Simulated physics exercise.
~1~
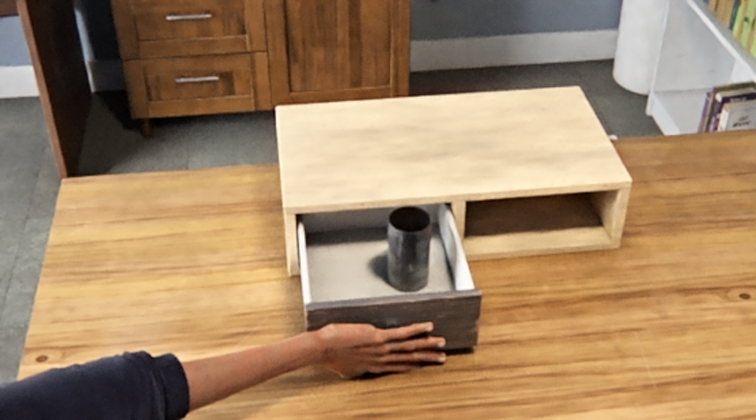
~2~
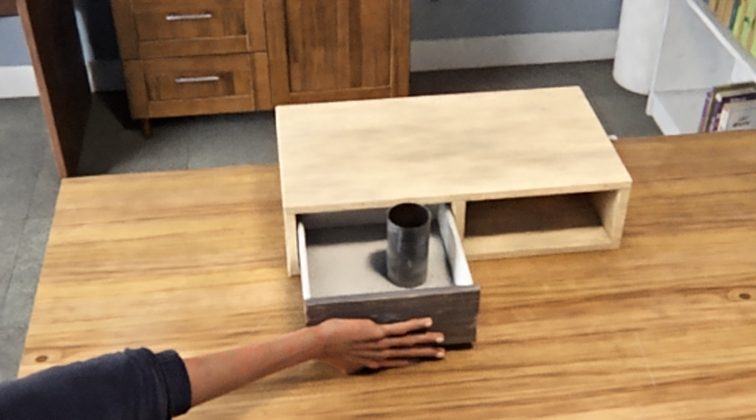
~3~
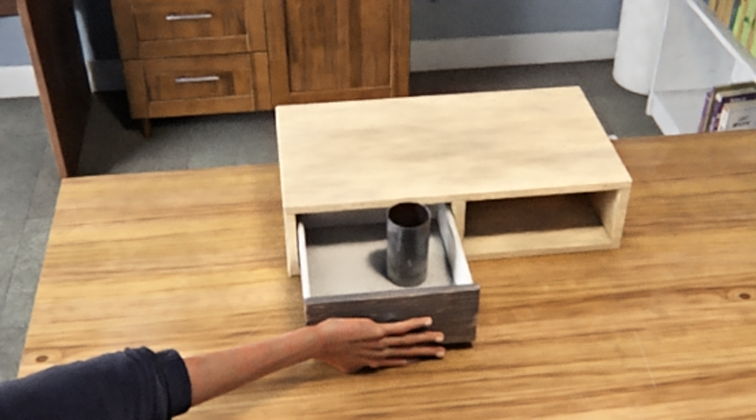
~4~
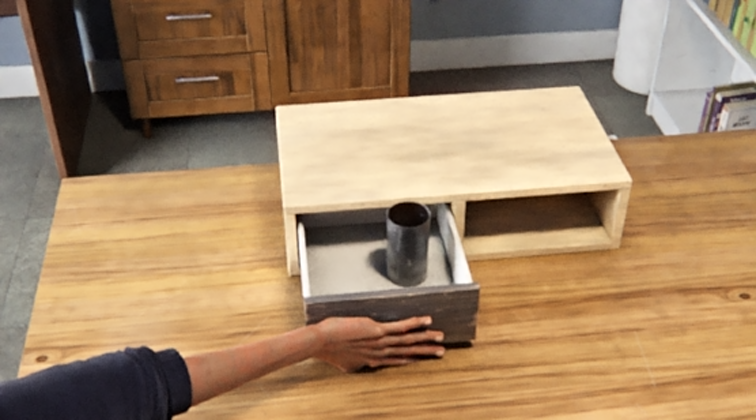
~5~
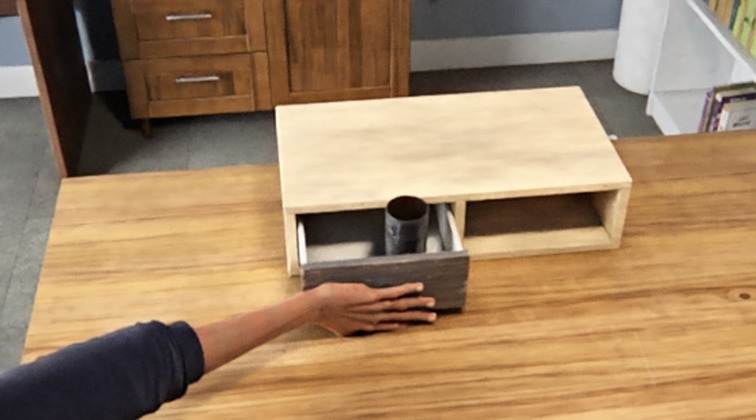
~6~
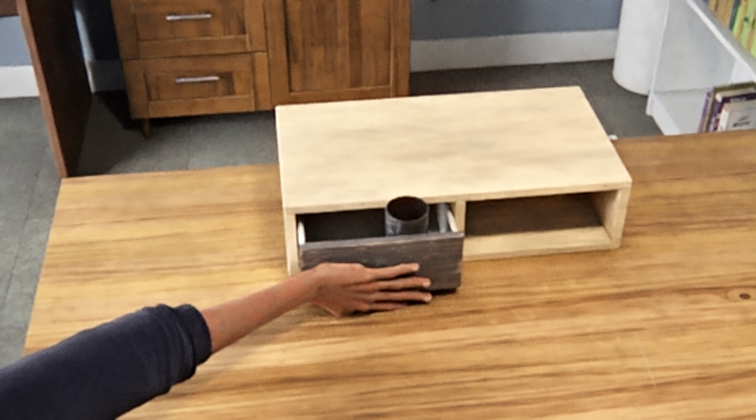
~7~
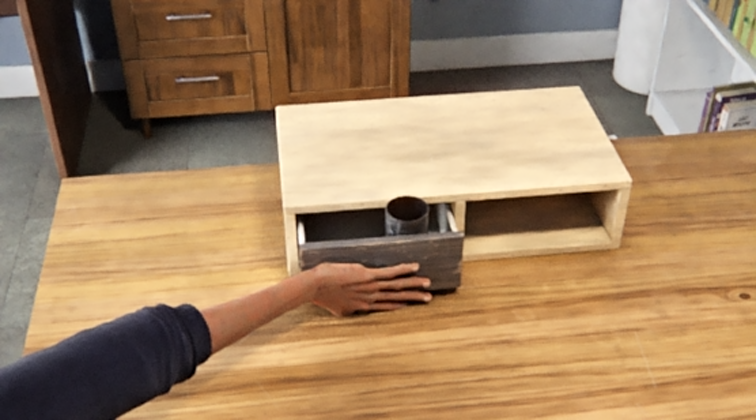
The clip opens on a pale wooden chest resting on a wooden table, its dark-fronted drawer pulled out on the left with a black cylindrical container standing upright inside. A hand in a dark sleeve, reaching in from the left, lies against the drawer front. At first the drawer barely shifts and then holds still for a while. The hand then pushes it farther inward, and the container rides along without tipping. The drawer slows and stops while still partly open, the container standing at the chest's front edge and the hand still pressed to the drawer front.
